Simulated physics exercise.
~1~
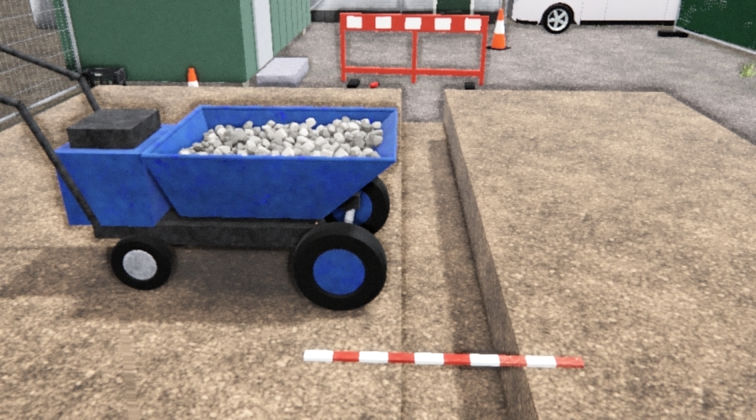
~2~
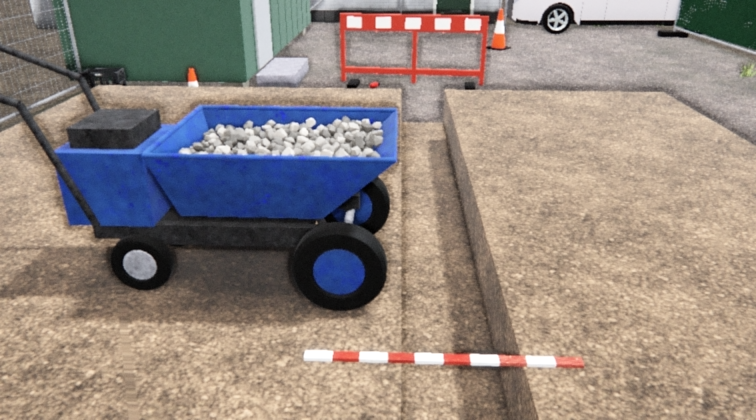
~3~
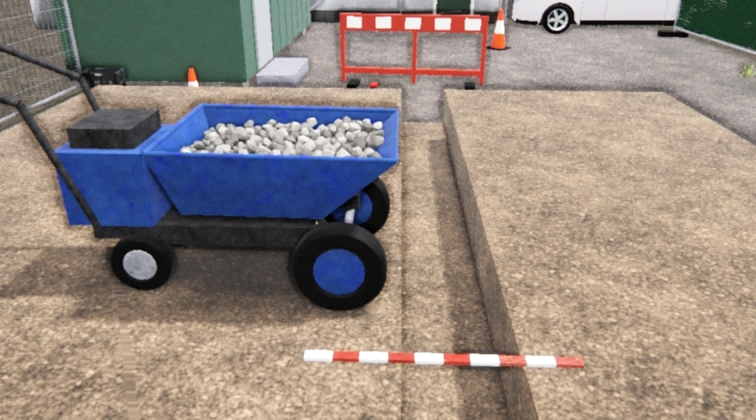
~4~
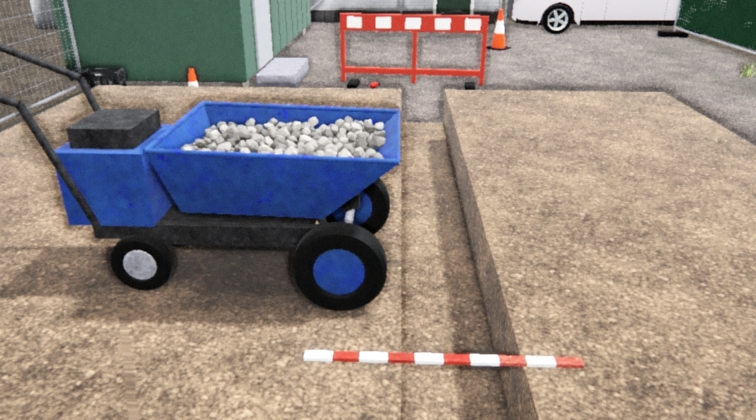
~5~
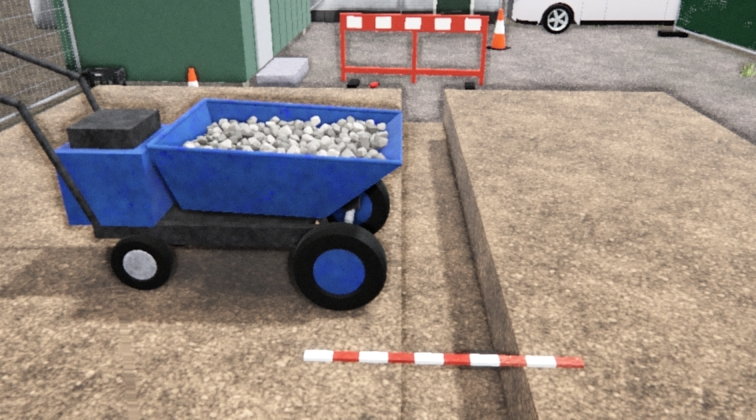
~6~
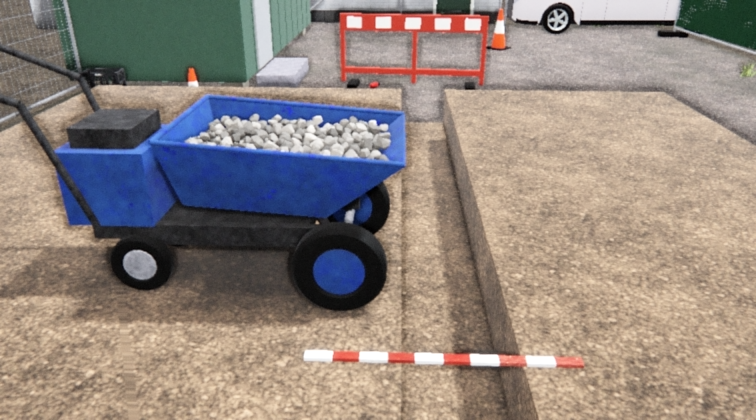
A blue powered barrow heaped with pale grey stones stands at the left of a building site, seen from the side and slightly above, beside a narrow trench crossing the bare brown ground. A red-and-white pole lies in front, with a matching barrier, orange cones, a green cabin and a white vehicle behind. The tray tilts slightly, its left end rising, while the wheels and camera stay still.
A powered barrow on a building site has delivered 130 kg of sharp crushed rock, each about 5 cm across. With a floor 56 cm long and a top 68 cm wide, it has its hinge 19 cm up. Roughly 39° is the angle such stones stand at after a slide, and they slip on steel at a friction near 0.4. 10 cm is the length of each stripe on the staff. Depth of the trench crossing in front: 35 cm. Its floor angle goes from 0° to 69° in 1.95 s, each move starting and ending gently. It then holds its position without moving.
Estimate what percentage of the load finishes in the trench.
Roughly 69 percent.
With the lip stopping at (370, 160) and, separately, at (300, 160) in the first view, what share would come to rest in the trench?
The first start gives about 90 per cent, the second about 100.
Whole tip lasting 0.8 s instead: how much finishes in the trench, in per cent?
Something close to 55 per cent.
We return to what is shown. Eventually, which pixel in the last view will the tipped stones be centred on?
Look at roughly (478, 319).
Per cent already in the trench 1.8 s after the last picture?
I'd say near 30 per cent at that time.
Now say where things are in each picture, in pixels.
In the first frame, the tray is at 0°, its lip at (395, 160); the top of the load is at (342, 128).
In the second frame, the tray is at 0°, its lip at (395, 161); the top of the load is at (335, 129).
In the third frame, lip at (397, 161), floor tilted 1°, highest stones at (318, 129).
In the fourth frame, lip at (399, 162), floor tilted 2°, highest stones at (292, 130).
In the fifth frame, lip at (401, 163), floor tilted 3°, highest stones at (282, 129).
In the sixth frame, lip at (405, 165), floor tilted 4°, highest stones at (273, 128).
Then, 1.2 s after the last picture the floor is at 58°, 100 % in the tray; the foremost stones are at (465, 222).
Then, 1.8 s after the last picture the floor is at 69°, 47 % in the tray, 32 % in the trench, 21 % past the trench; the foremost stones are at (562, 275).
Then, 2.1 s after the last picture the floor is at 69°, 15 % in the tray, 51 % in the trench, 34 % past the trench; the foremost stones are at (612, 271).
Then, 4.0 s after the last picture the floor is at 69°, 0 % in the tray, 69 % in the trench, 31 % past the trench; the foremost stones are at (611, 262).
